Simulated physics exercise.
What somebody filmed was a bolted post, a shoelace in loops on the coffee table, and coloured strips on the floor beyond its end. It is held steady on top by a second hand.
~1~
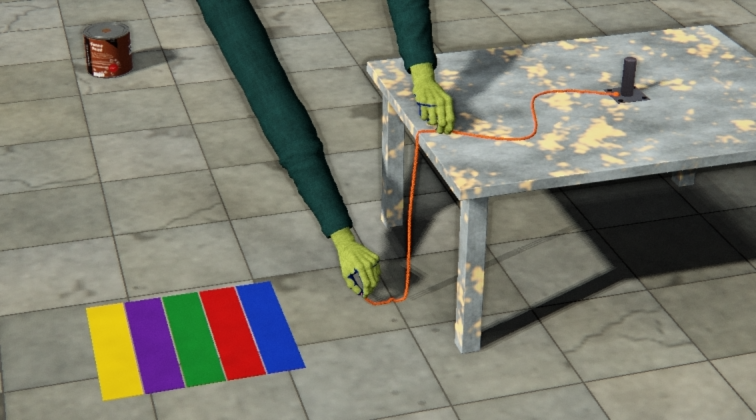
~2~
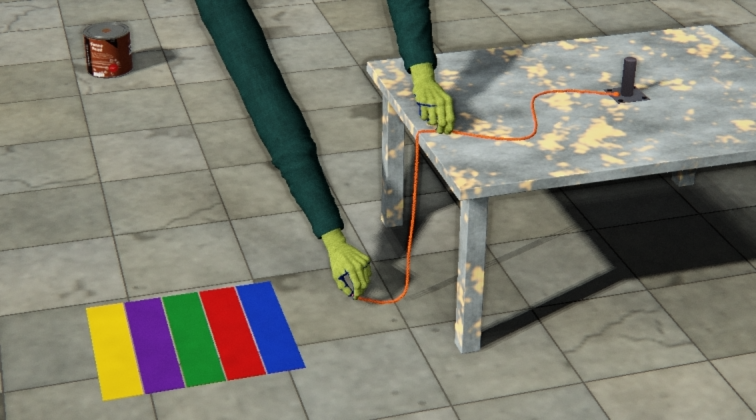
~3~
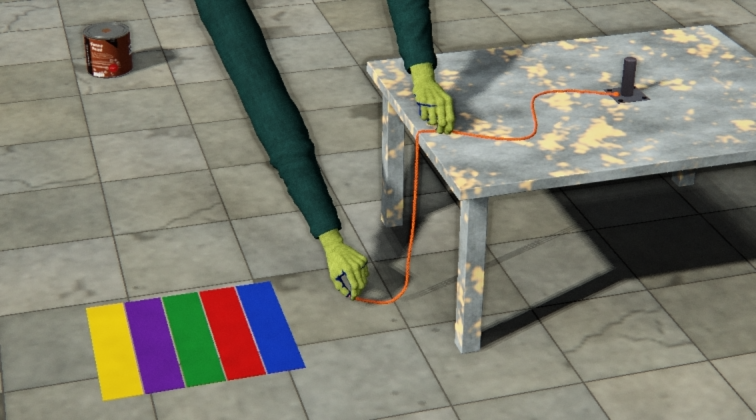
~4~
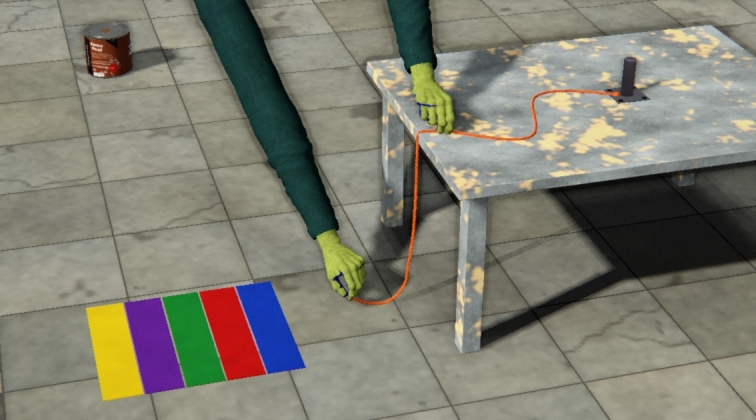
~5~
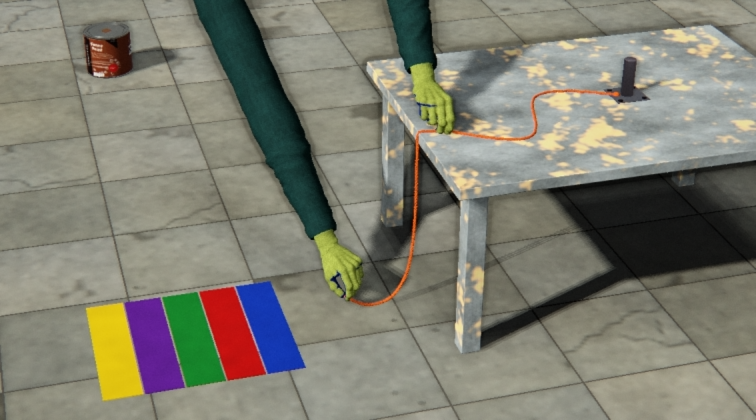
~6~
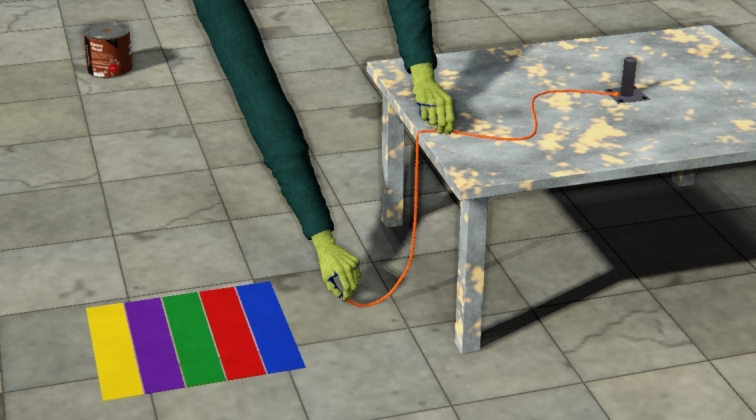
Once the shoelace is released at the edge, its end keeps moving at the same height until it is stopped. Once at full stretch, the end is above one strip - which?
The end stops over the purple strip.
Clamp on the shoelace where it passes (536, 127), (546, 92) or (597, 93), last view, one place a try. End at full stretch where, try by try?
For the three tries you'd see (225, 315), (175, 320) and (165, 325).
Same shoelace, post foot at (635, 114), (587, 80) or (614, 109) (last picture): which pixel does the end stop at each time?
Approximate places, in that order: (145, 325), (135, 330), (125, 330).
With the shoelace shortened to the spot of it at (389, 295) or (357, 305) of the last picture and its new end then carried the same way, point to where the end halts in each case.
First try near (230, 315), second near (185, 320).
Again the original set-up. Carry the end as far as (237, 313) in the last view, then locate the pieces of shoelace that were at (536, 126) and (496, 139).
First: (476, 121). Second: (422, 134).
Soon after, end near (236, 313); over red.
Then, end near (186, 320); over green.
At full stretch, end near (156, 325); over purple. The end stops over the purple strip.
